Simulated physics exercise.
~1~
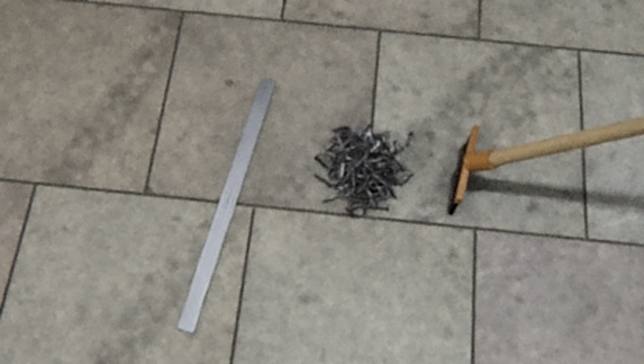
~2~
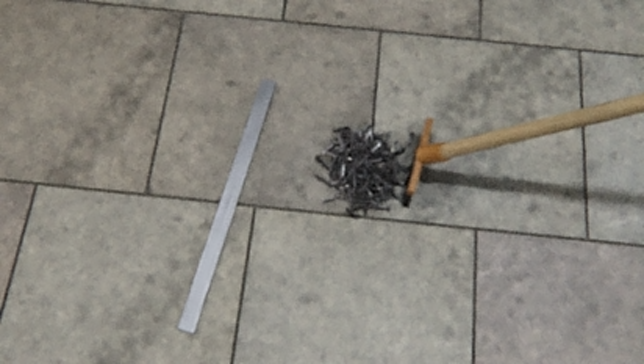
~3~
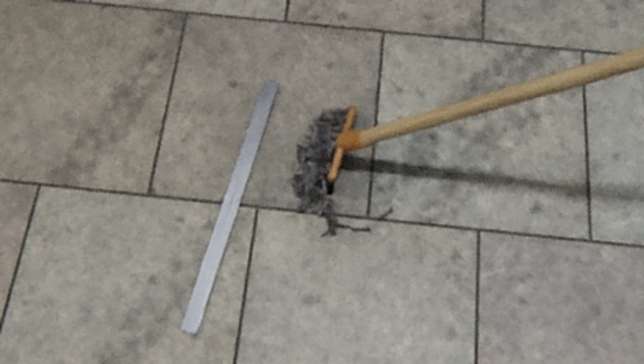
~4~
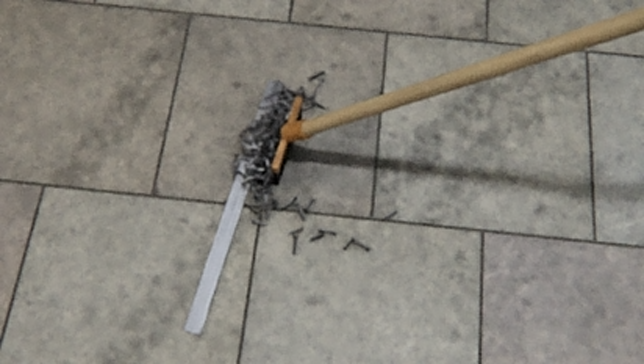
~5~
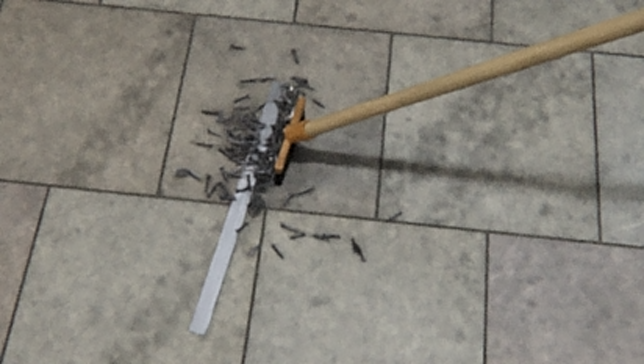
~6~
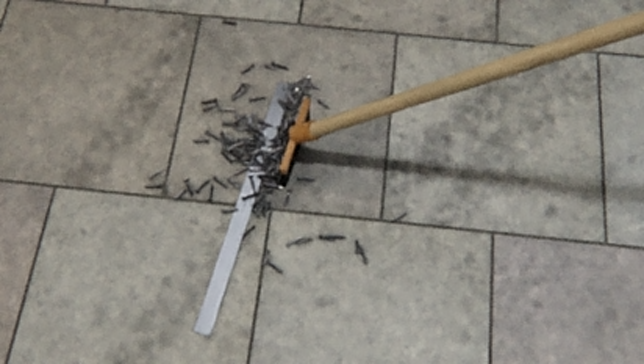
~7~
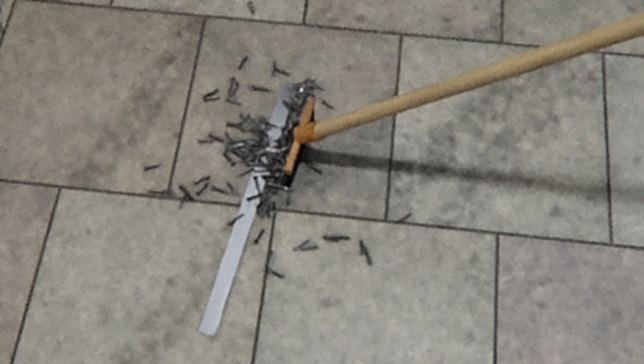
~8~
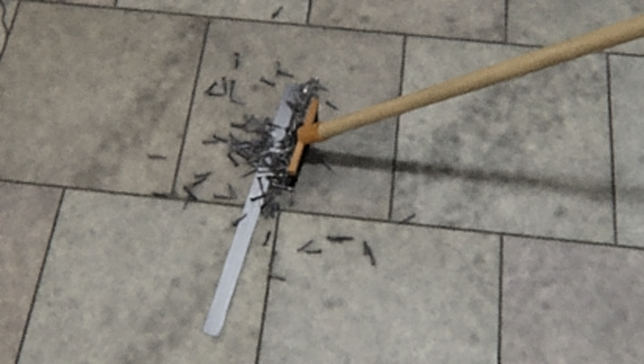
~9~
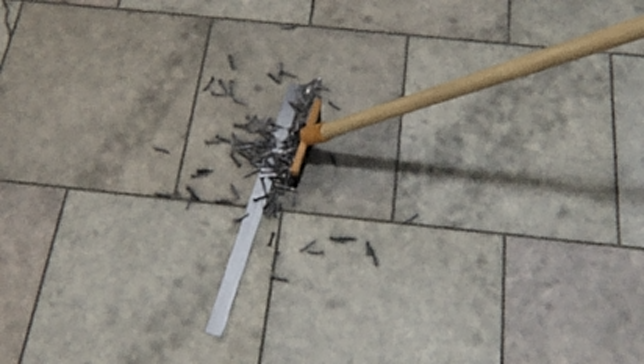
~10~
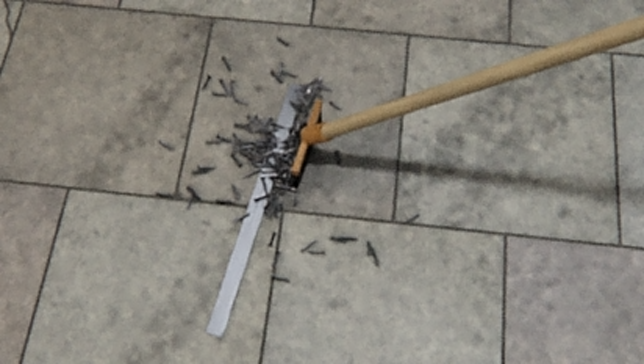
A wooden-handled squeegee slid left across grey tiles, pushing a pile of small dark screws onto a flat metal strip, then stopped there as the screws scattered, many ending on and around the strip, with a few left trailing behind on the floor.
